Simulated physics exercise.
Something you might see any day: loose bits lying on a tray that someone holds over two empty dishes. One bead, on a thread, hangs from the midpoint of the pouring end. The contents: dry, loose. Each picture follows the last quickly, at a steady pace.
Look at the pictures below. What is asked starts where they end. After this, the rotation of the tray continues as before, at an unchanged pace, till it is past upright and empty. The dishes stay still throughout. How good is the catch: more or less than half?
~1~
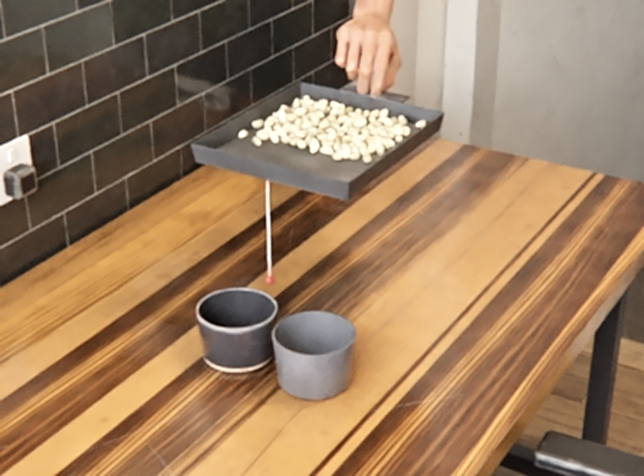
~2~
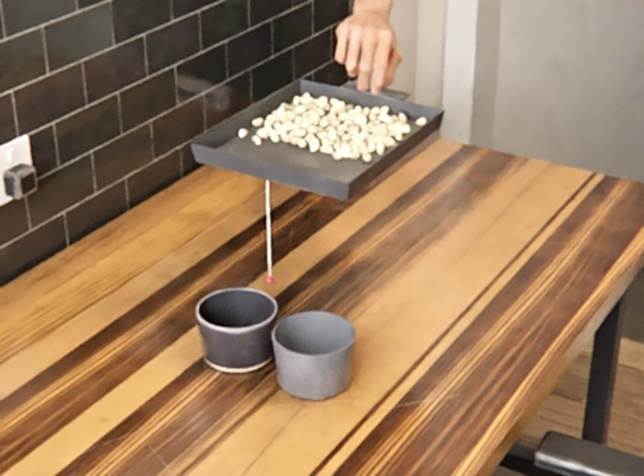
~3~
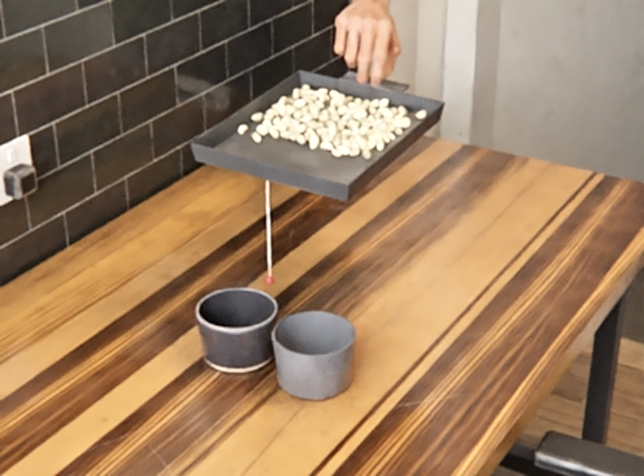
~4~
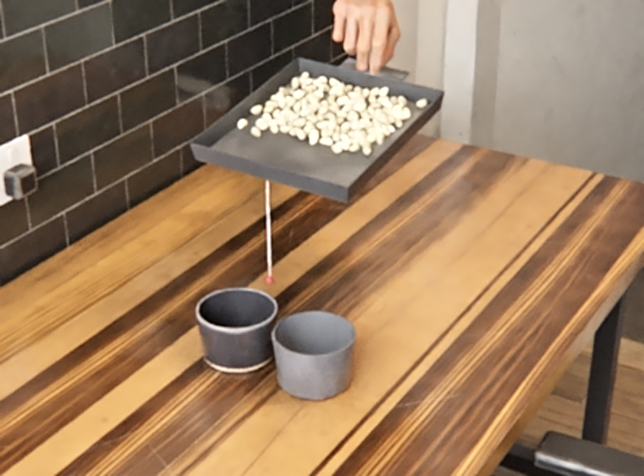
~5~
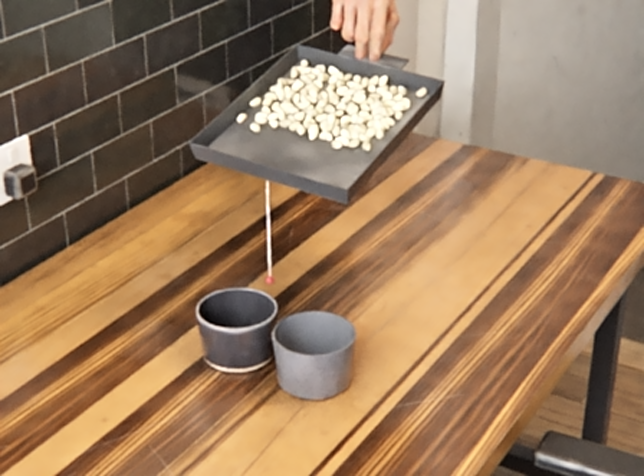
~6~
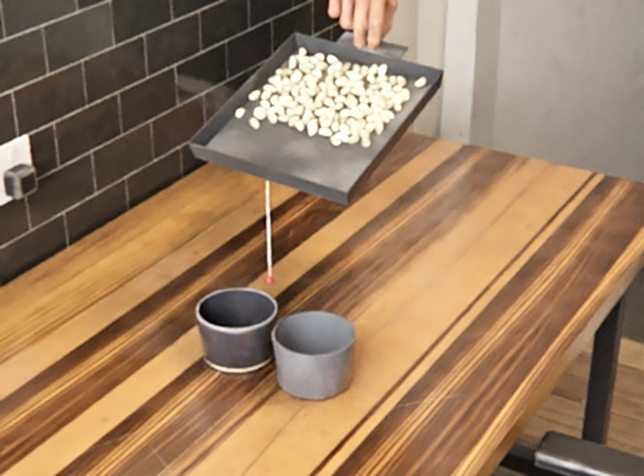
Most of what falls will go into the dishes.
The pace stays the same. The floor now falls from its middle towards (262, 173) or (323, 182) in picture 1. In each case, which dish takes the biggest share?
One gives the leftmost dish and two gives the rightmost dish.
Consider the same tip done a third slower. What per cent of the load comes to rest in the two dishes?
Result: About 70 per cent.
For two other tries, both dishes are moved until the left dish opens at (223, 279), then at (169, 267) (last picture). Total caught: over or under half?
So that's a lesser portion the first time round, a lesser portion the second.
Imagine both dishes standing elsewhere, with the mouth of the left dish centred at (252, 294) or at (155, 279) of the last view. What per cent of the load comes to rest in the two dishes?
Close to 40 in a hundred, then close to 20 in a hundred.
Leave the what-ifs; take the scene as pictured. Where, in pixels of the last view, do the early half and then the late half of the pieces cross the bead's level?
Roughly (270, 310) first, then roughly (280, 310).
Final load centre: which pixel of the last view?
Last view, centre at rest - approx. (290, 368).
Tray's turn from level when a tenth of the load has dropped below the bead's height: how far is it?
About 115 degrees.
Soon after the last picture, tray tipped steeply; nearly all on the tray; a stray few in the air.
A little later, tray tipped right over; nearly all on the tray; a stray few in the right dish; a stray few in the left dish; a small part outside both.
Later still, tray tipped past a quarter turn; about half in the right dish; about a quarter in the left dish; about a quarter outside both.
At rest, tray tipped past a quarter turn; about half in the right dish; about a quarter in the left dish; about a quarter outside both.
